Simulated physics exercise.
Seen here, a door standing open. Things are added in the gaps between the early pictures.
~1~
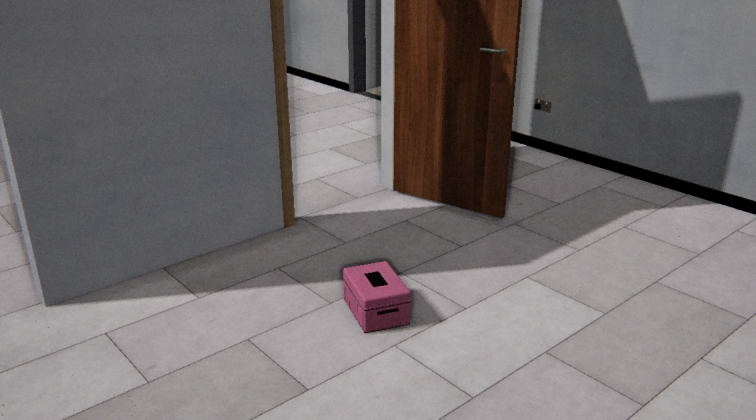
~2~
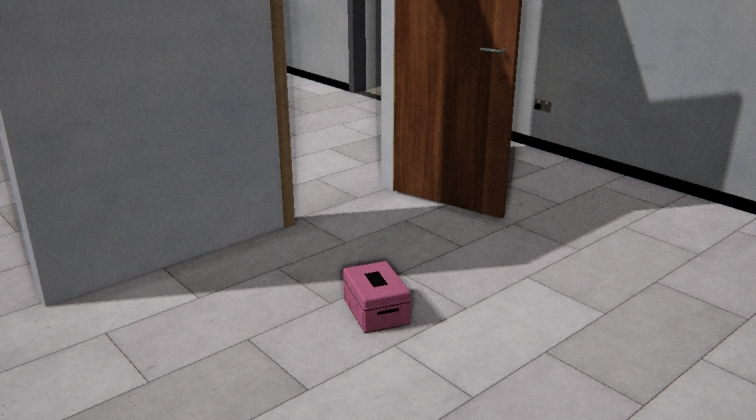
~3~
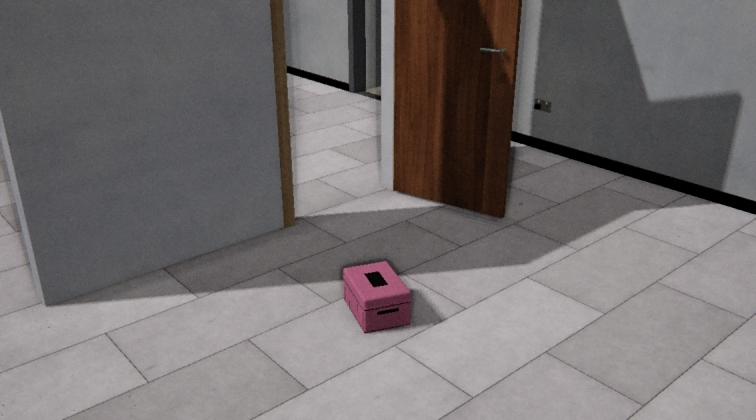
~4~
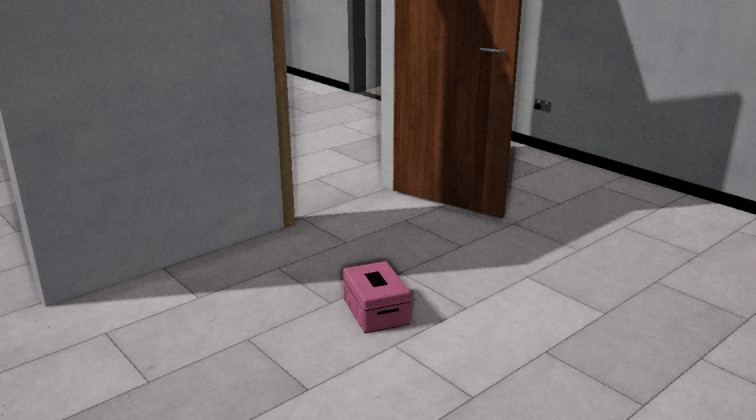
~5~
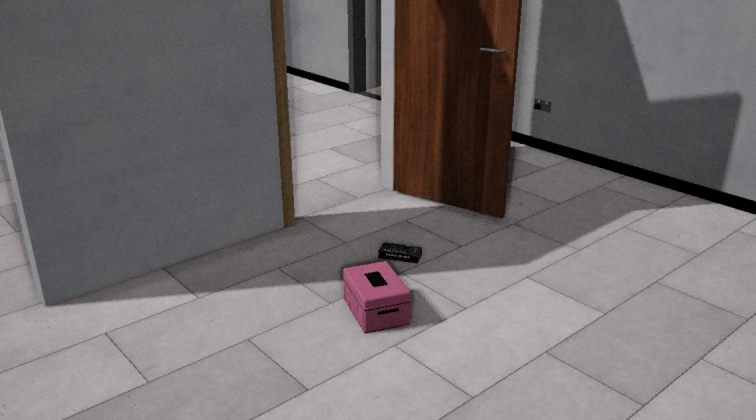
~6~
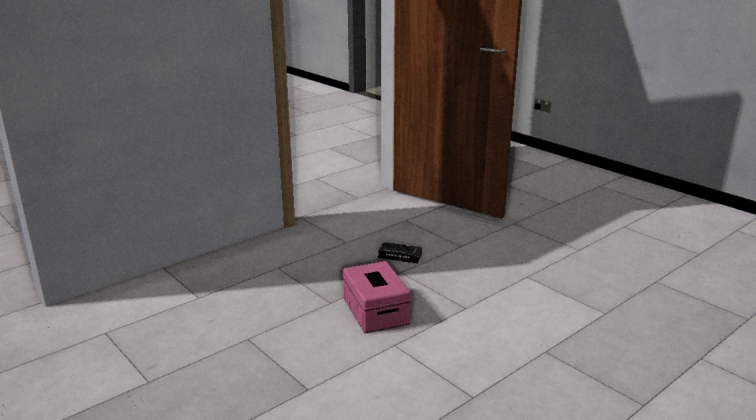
On a tiled floor by an open door, a black object appears behind a still pink box.
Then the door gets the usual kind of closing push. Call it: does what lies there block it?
No.
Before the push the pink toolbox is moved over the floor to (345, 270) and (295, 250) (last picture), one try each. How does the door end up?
In order, the door swings completely to, then swings completely to.
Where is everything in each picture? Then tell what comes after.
Door wide open and still; pink toolbox (376, 296), in the first picture.
Door wide open and still; pink toolbox (376, 296), in the second picture.
Door wide open and still; pink toolbox (376, 296), in the third picture.
Door wide open and still; pink toolbox (376, 296), in the fourth picture.
Door wide open and still; pink toolbox (376, 296), in the fifth picture.
Door wide open and still; black packet (400, 253); pink toolbox (376, 296), in the sixth picture.
Then, 0.60 s on from there, door at 79°.
Then, 1.00 s on from there, door at 48°.
Then, 1.40 s on from there, door at 13°.
In the end, door at 0°; both unmoved. At the end, from the last picture's camera, black packet near (400, 253).
